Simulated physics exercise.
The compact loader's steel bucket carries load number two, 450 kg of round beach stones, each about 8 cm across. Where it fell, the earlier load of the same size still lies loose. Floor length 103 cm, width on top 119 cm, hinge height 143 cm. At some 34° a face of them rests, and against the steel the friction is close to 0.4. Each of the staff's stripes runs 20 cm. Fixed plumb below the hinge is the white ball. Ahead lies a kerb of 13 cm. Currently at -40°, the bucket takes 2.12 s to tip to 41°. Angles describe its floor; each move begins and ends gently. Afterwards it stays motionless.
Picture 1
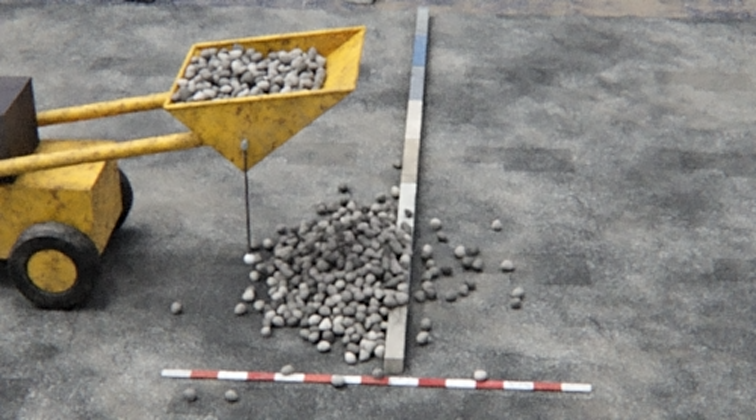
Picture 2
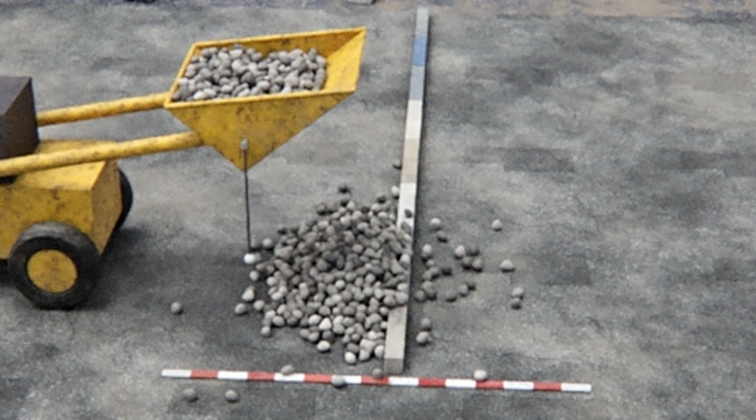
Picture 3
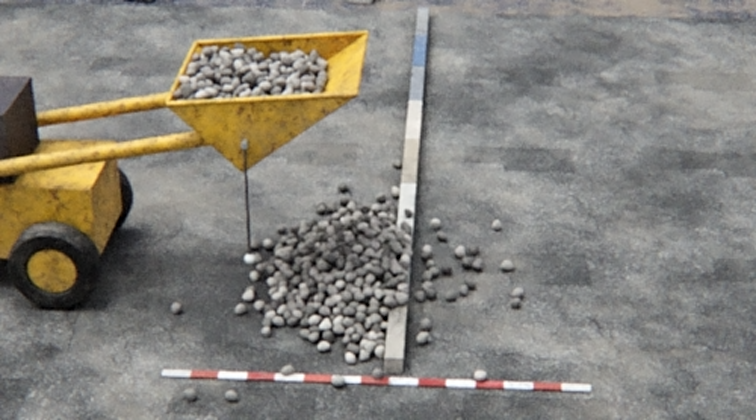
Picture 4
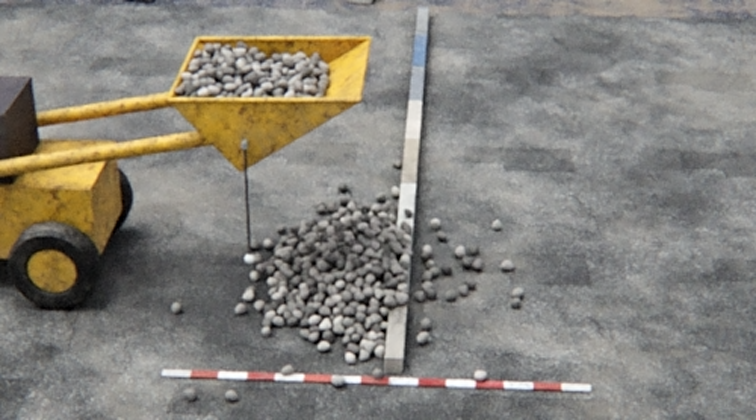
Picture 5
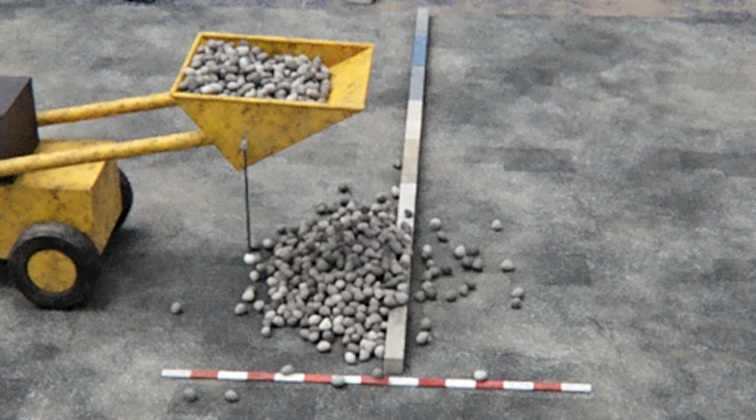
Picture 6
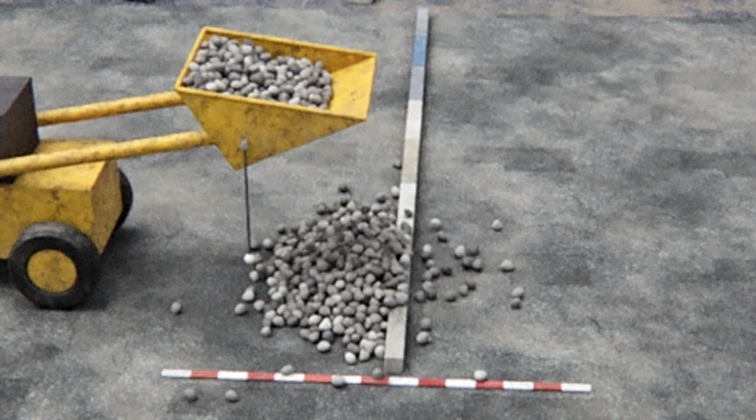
A yellow bucket full of rounded grey stones, held out on two yellow arms by a small loader with black tyres at the left, is seen from above and to one side on mottled grey ground. Below it lies a loose heap of similar stones against a pale and blue kerb, behind a red-and-white striped staff. The bucket slowly tilts, its right-hand lip dipping slightly, while everything else and the camera stay still.
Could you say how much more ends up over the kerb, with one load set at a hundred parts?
I'd put it at 65 parts in every hundred.
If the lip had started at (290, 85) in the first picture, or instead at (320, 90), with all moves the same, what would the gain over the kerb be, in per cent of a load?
Case one about 10 %, case two about 30 %.
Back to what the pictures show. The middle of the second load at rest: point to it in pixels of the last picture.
Middle: Approx. (431, 267) px.
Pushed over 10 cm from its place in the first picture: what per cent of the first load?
Some 10 percent, give or take.
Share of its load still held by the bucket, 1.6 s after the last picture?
Estimate: 15 % remaining inside, roughly.
Then, 1.0 s after the last picture the floor is at 28°; in per cent of one load, 97 in the bucket, 98 on this side of the kerb, 4 over the kerb; the foremost stones are at (492, 280).
Then, 1.6 s after the last picture the floor is at 41°; in per cent of one load, 16 in the bucket, 152 on this side of the kerb, 32 over the kerb; the foremost stones are at (502, 267).
Then, 2.0 s after the last picture the floor is at 41°; in per cent of one load, 0 in the bucket, 142 on this side of the kerb, 58 over the kerb; the foremost stones are at (556, 261).
Then, 4.7 s after the last picture the floor is at 41°; in per cent of one load, 0 in the bucket, 130 on this side of the kerb, 69 over the kerb; the foremost stones are at (627, 267). Net gain over the kerb, 65.
